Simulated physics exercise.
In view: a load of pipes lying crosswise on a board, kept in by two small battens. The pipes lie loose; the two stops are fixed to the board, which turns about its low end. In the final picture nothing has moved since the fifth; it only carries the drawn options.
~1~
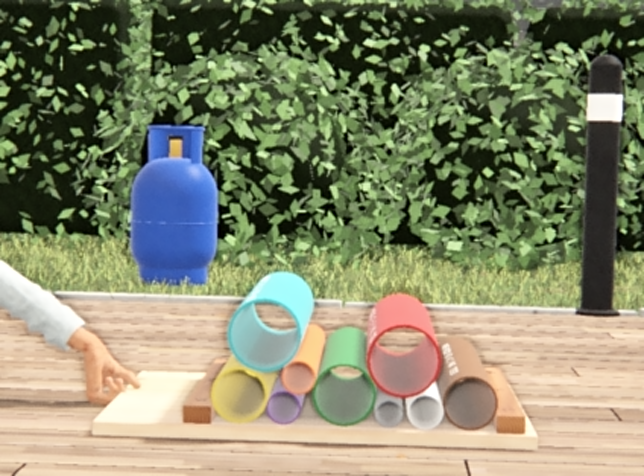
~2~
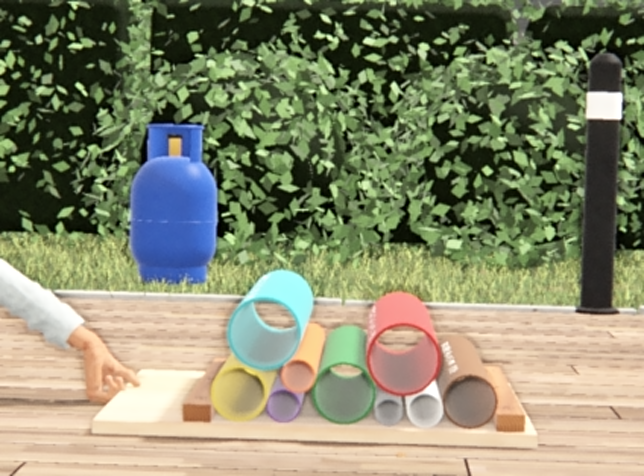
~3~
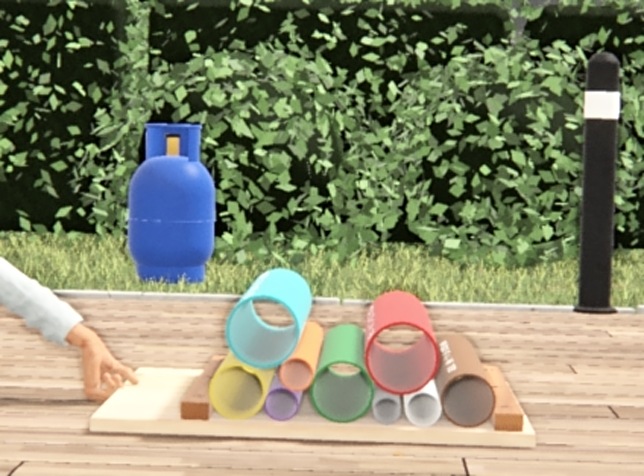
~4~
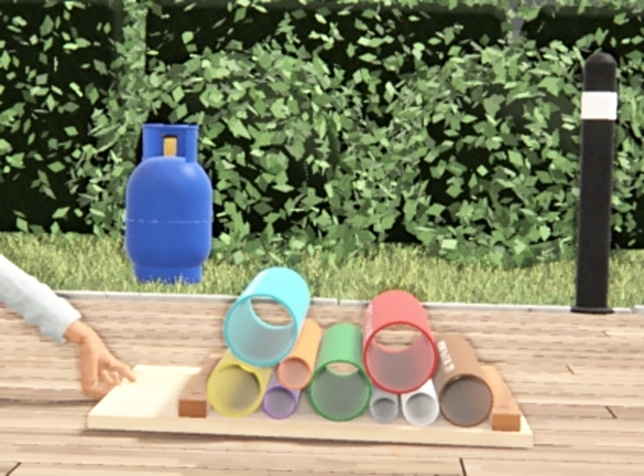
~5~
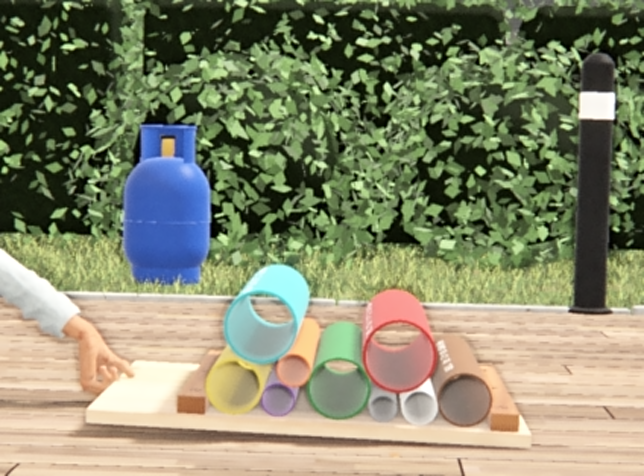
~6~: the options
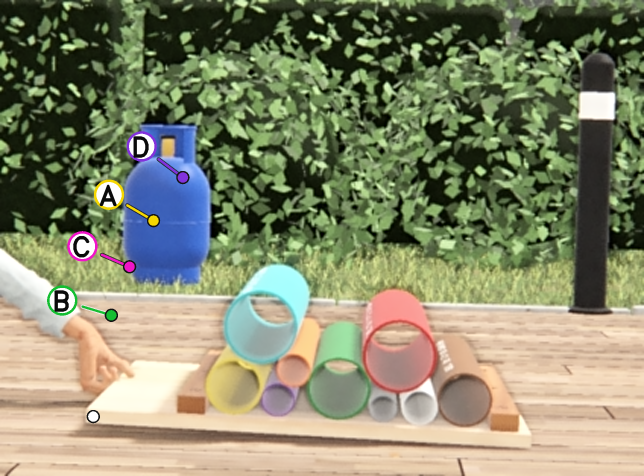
On a wooden deck before a strip of grass and a leafy hedge, seen from the front, a blue gas cylinder stands at left and a black, white-banded post at right. Between them, colourful loose pipes lie between two battens on a pale board, turquoise and red uppermost. The hand at left slightly raises the board's left end, the pipes keeping their arrangement, while the camera drifts slightly right.
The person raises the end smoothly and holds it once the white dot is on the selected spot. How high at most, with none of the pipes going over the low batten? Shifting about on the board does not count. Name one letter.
The answer is mark D.
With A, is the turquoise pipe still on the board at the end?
Yes, with A.
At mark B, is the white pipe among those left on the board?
Yes.
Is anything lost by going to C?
No.
On the marked copy, A at (154, 221); B at (111, 315); C at (130, 267); D at (183, 178); the white dot at (93, 416).
Following D. Soon after the start, board at 20°.
Later, board at 36°.
In the end, board at 36°, none over the low batten.
As for the rest, A none over the low batten; B none over the low batten; C none over the low batten.
